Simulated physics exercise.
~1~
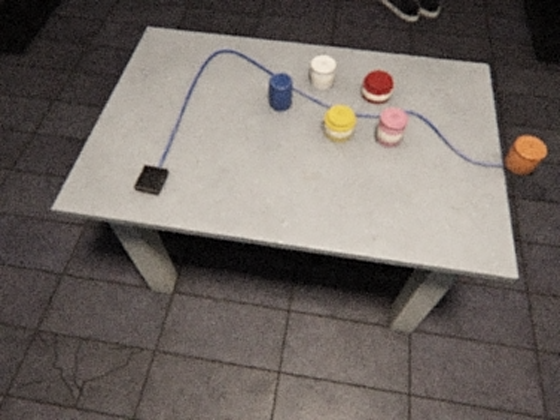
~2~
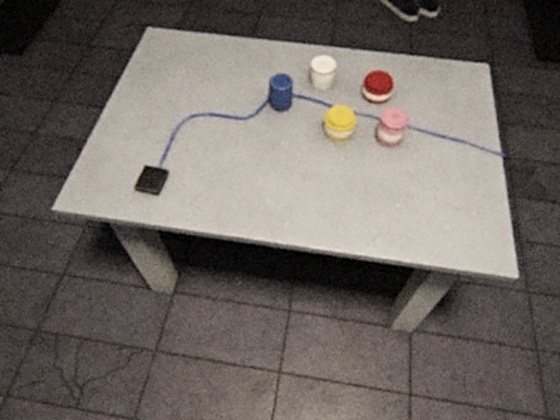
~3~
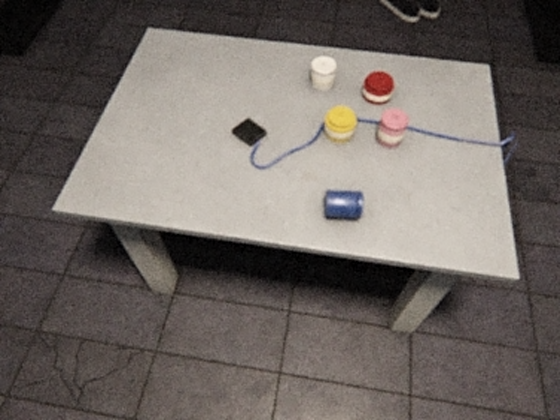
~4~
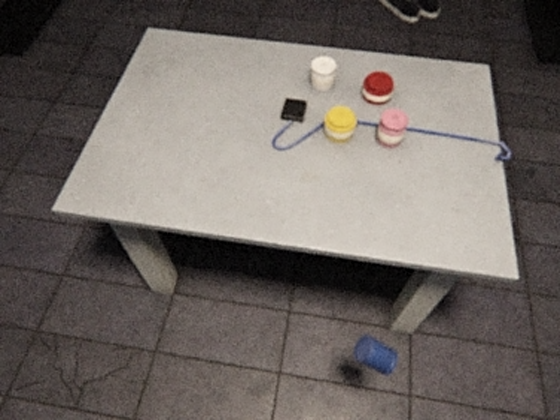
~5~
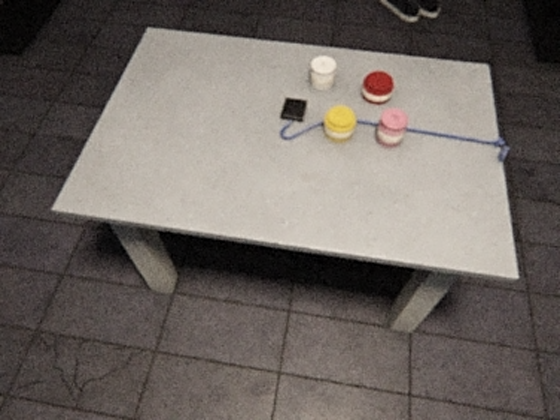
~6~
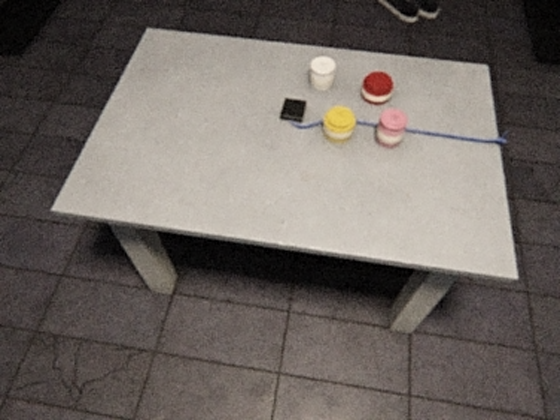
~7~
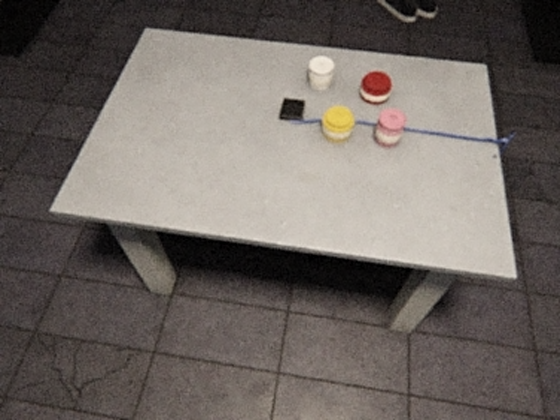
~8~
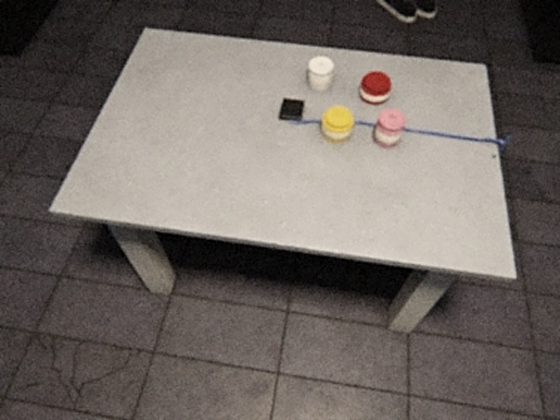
Table with jars as an orange container drops off the right edge, its blue cord dragging a black phone and toppling a blue tub to the floor.
